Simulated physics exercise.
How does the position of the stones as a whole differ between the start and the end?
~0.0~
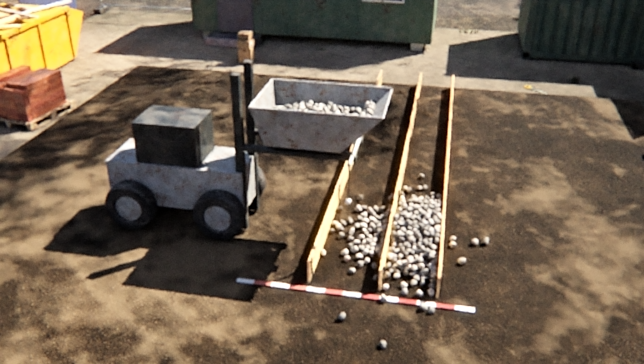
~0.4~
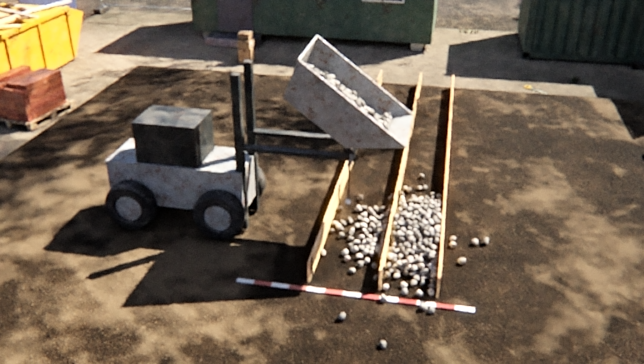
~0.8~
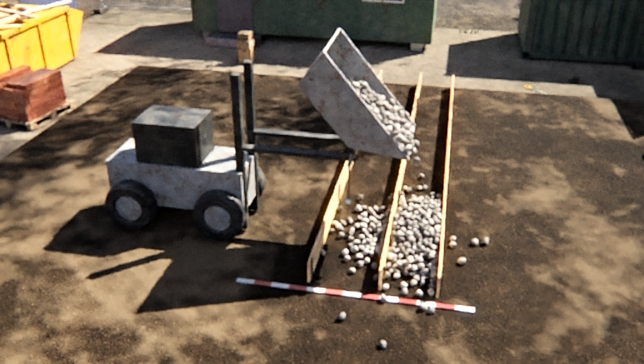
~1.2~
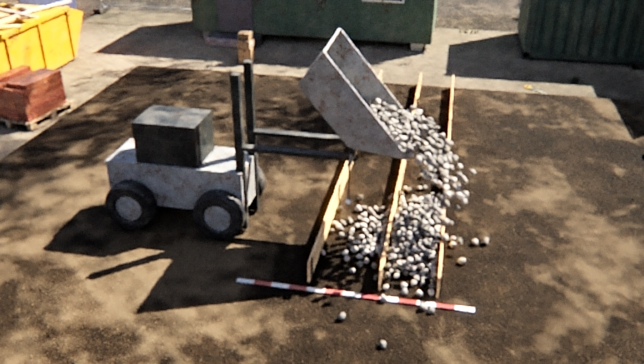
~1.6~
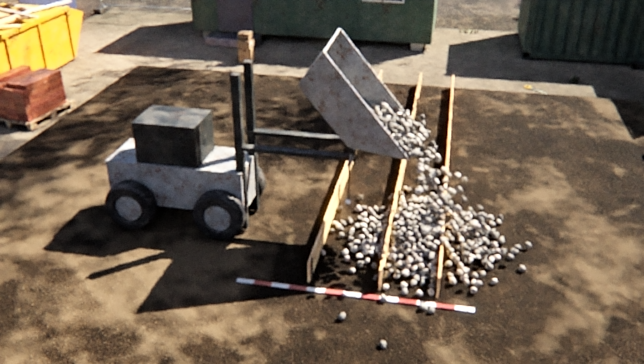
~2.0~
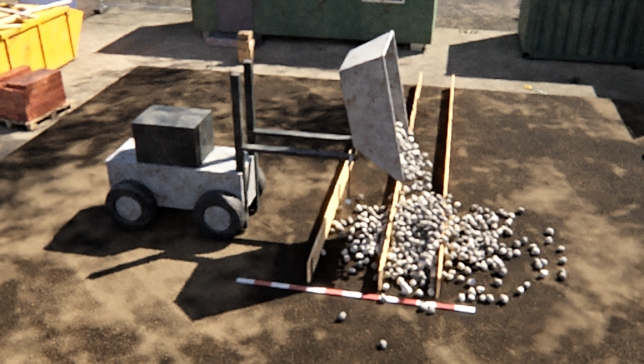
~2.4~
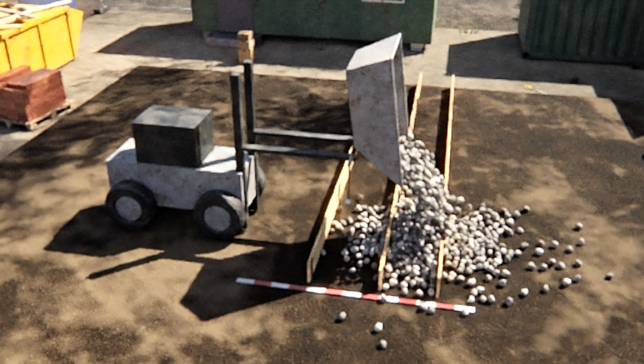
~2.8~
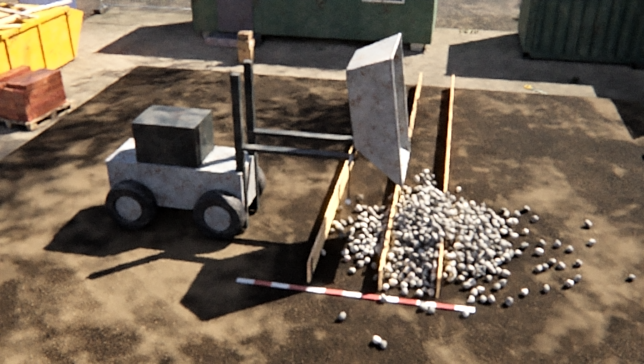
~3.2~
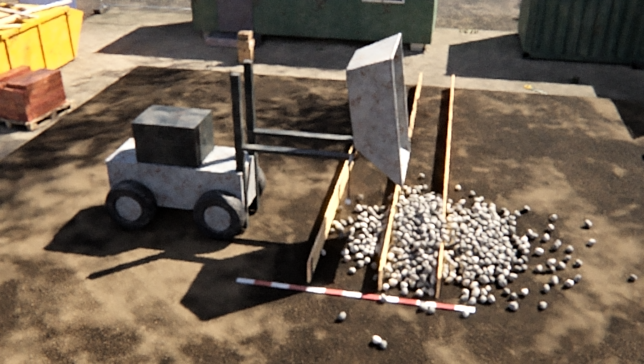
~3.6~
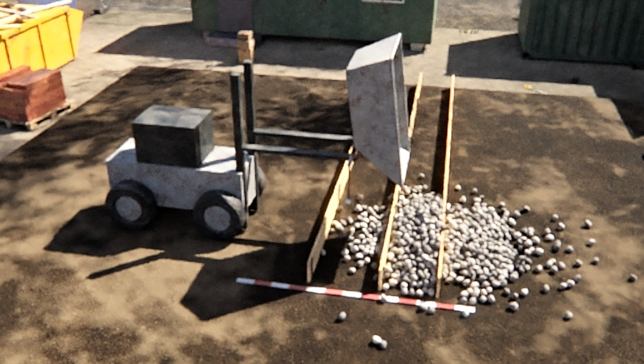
At the start the stones are split between the raised skip and a loose patch around the boards. By the end they all lie on the ground, and their middle is lower and farther to the right, with many beyond the last board.
